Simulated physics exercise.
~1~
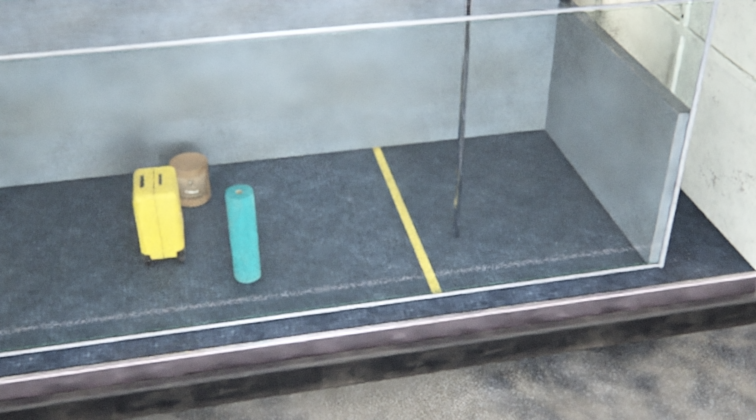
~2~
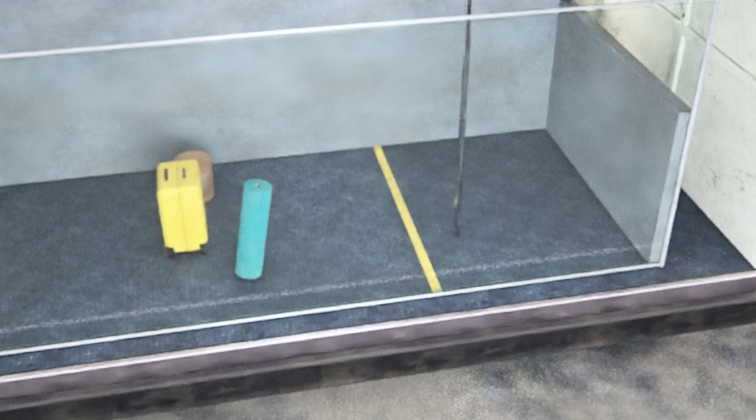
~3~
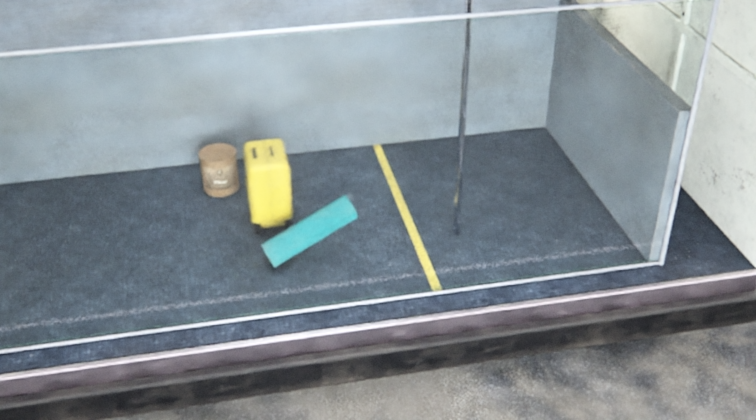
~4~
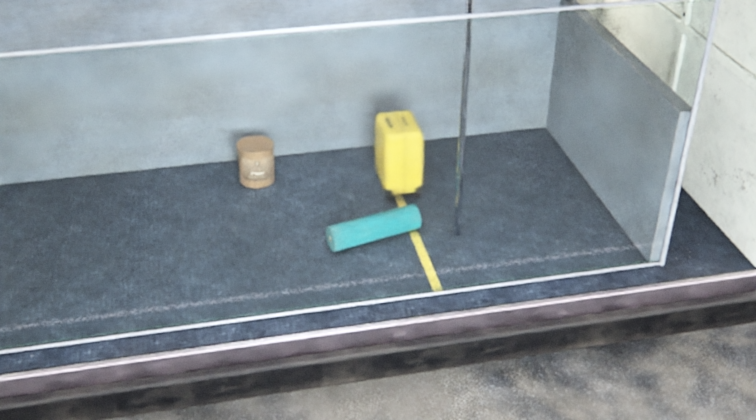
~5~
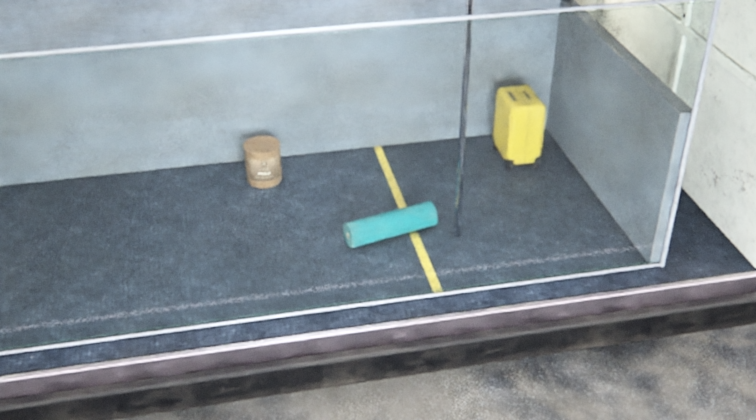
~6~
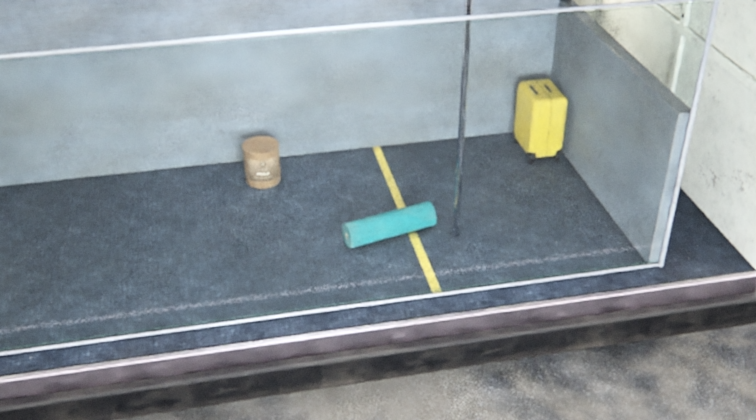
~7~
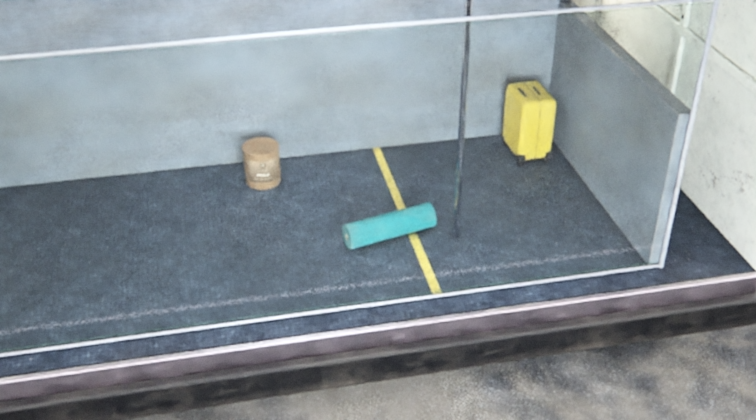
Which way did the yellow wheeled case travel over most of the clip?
The yellow wheeled case moved to the right, crossing the yellow line and ending up near the right-hand wall.
